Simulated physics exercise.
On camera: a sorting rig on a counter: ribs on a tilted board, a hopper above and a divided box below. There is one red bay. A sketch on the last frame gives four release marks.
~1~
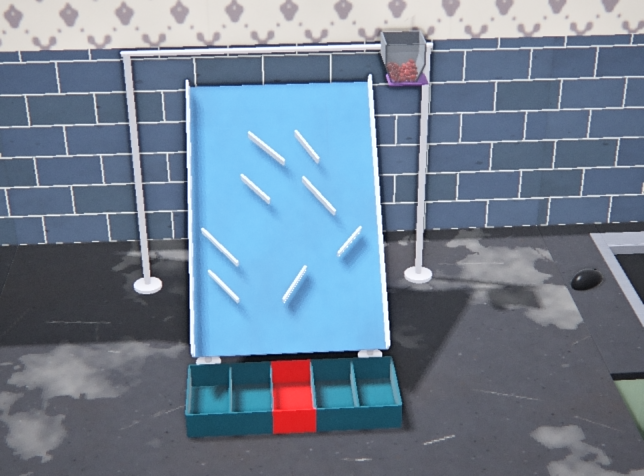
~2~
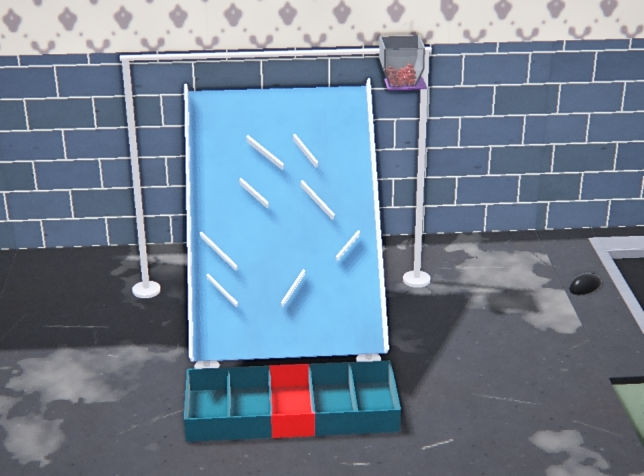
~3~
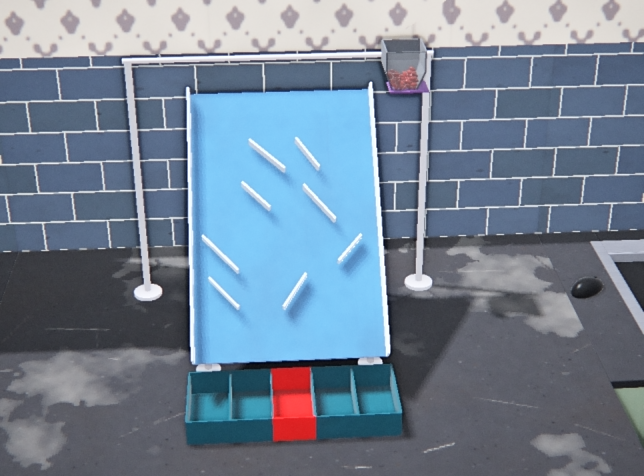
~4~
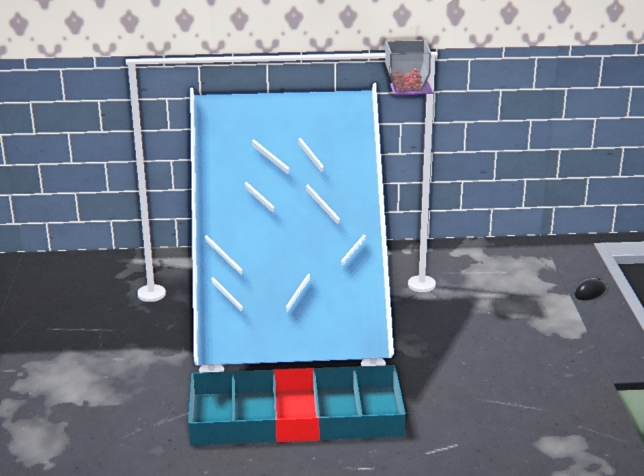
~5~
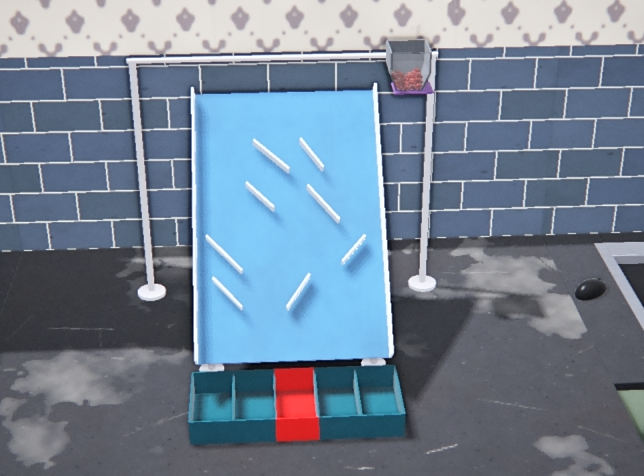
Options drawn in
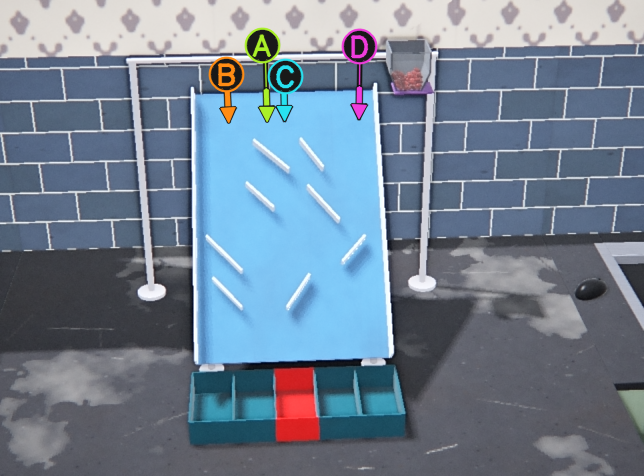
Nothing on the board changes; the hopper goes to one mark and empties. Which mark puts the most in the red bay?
Mark B does it best.
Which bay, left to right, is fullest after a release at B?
The third from the left.
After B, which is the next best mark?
Here it is mark D.
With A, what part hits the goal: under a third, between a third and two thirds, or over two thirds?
Mark A gives under a third.
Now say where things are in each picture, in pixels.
The first frame shows hopper at (401, 69), kidney beans, door shut.
The second frame shows ribs (247, 136) to (283, 165), (294, 134) to (317, 163), (240, 179) to (268, 203).
The third frame shows ribs (304, 184) to (336, 218), (202, 235) to (238, 270), (339, 260) to (361, 234).
The fourth frame shows ribs (212, 278) to (242, 307), (287, 307) to (309, 274).
The fifth frame shows red bay at (298, 427), number 3 of 5 from the left.
On the marked copy, mark A meets the board at (267, 116); mark B meets the board at (228, 117); mark C meets the board at (284, 115); mark D meets the board at (359, 113).
If A is chosen, about a quarter in the red bay, about a third in other bays, about half held on the board.
If B is chosen, about half in the red bay, about a third in other bays, a small part held on the board.
If C is chosen, about a quarter in the red bay, about two thirds in other bays, a small part held on the board.
If D is chosen, about a third in the red bay, about two thirds in other bays, a stray few held on the board.
